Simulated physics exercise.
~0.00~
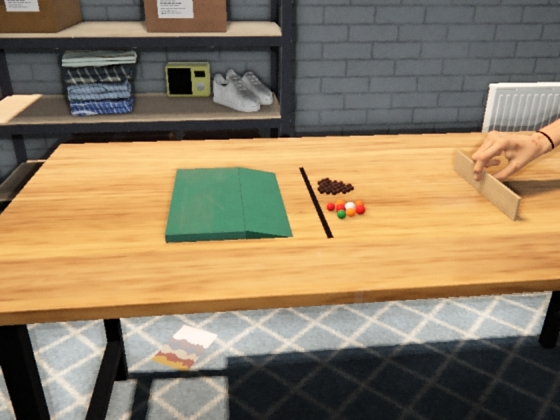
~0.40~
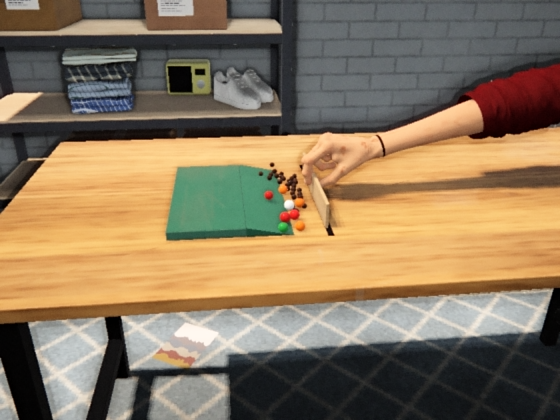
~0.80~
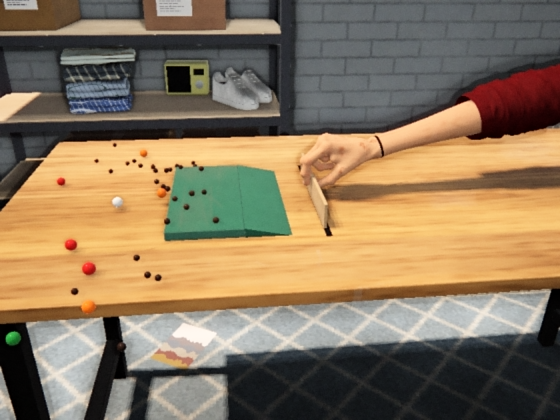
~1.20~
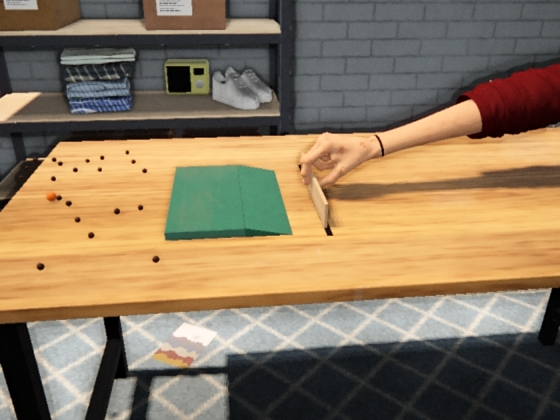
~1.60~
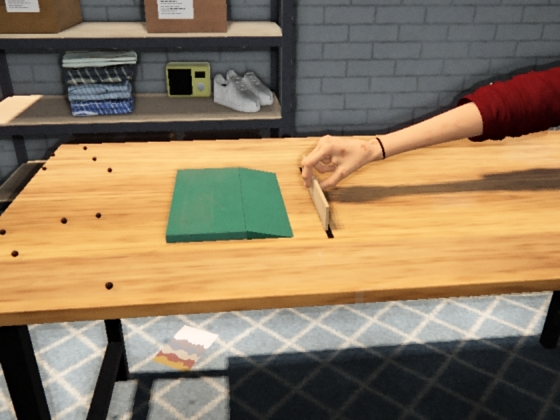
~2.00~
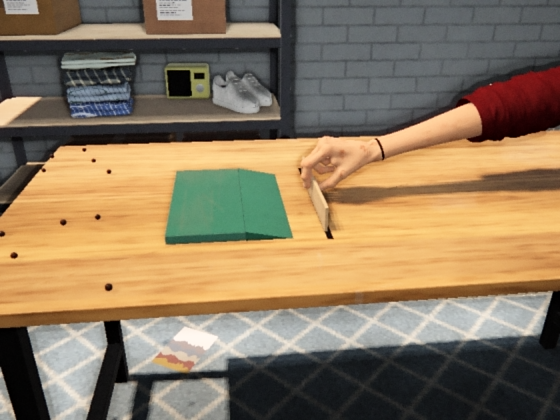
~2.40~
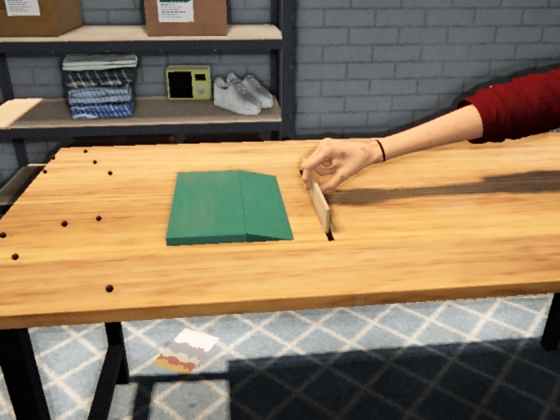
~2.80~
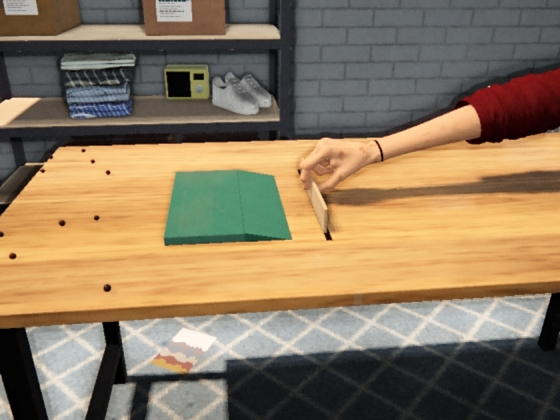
A hand holding an upright piece of card sweeps left across a wooden table, driving a nearer lot of colourful balls and a farther lot of small dark pieces towards a low green ramp. The card halts at the black tape as the pieces crowd onto the ramp's edge. Both lots keep going, spilling over the top and scattering across the left side of the table. The coloured balls roll out of sight, at least one dropping past the table's near edge. A few dark pieces settle on the wood, while the hand holds the card still.
